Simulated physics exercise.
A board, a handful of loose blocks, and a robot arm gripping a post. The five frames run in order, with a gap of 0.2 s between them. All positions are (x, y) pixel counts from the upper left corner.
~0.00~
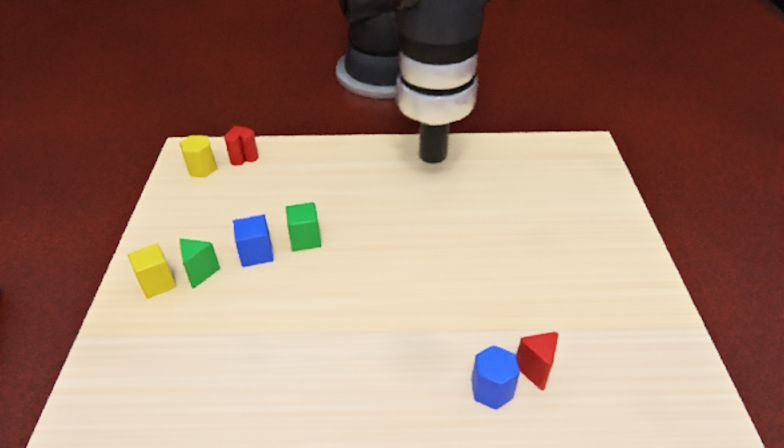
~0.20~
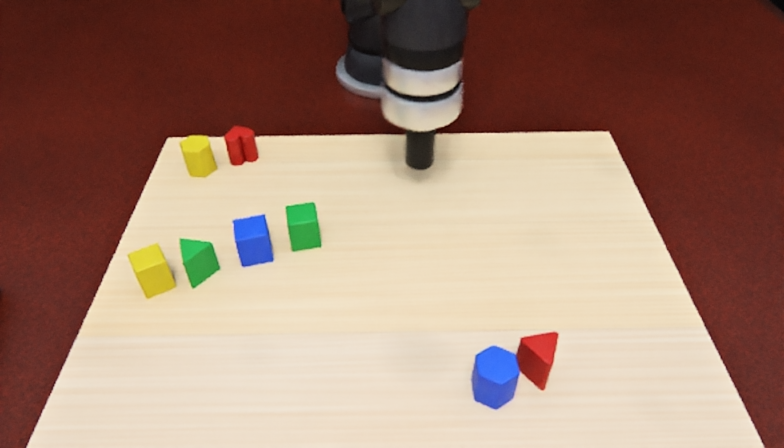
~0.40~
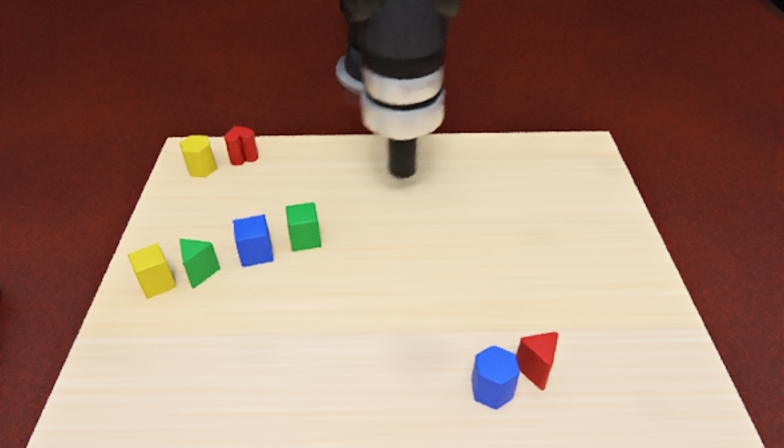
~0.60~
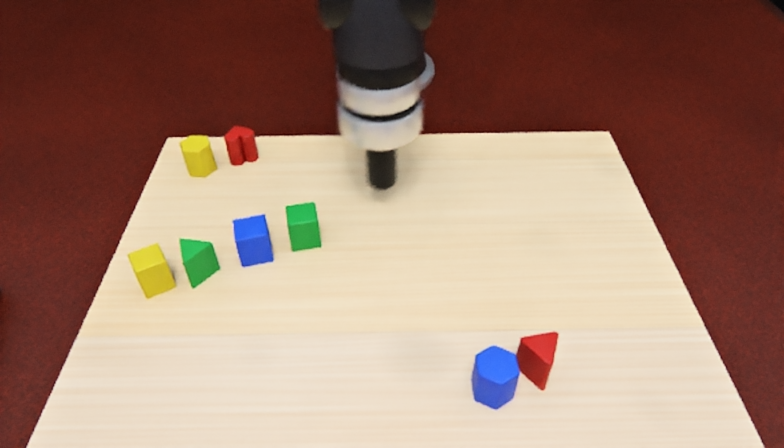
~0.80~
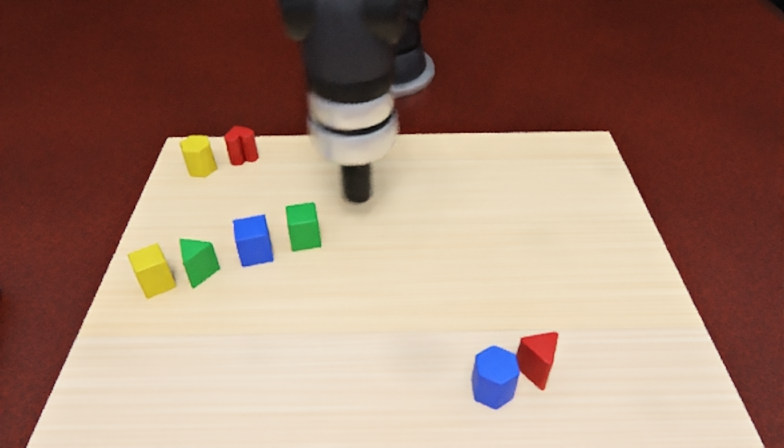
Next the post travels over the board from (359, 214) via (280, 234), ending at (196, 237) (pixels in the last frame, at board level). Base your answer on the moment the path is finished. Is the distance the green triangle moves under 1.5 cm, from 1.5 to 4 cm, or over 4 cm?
It will move less than 1.5 cm.
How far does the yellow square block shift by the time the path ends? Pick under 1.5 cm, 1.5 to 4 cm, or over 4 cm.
Once the path is done, the yellow square block lies within 1.5 cm of its present place.
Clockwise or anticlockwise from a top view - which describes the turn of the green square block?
It spins anti-clockwise.
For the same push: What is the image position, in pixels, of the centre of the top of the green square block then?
Somewhere near (262, 230).
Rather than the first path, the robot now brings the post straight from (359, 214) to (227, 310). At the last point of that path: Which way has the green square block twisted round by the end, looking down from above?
Viewed from overhead, the green square block winds up turned clockwise.
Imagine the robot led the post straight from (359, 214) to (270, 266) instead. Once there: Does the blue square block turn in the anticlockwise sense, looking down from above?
I expect not.
What follows on the original path. One third of the way, post at (303, 210); blue square block at (245, 229); green square block at (282, 220), turned 40° anticlockwise.
Two thirds of the way, post at (246, 217); green triangle at (187, 248); blue square block at (226, 240), turned 20° clockwise; green square block at (262, 230), turned 80° anticlockwise.
At the end, post at (189, 218); yellow square block not moved; green triangle at (187, 248); blue square block at (226, 240), turned 20° clockwise; green square block at (262, 230), turned 80° anticlockwise.
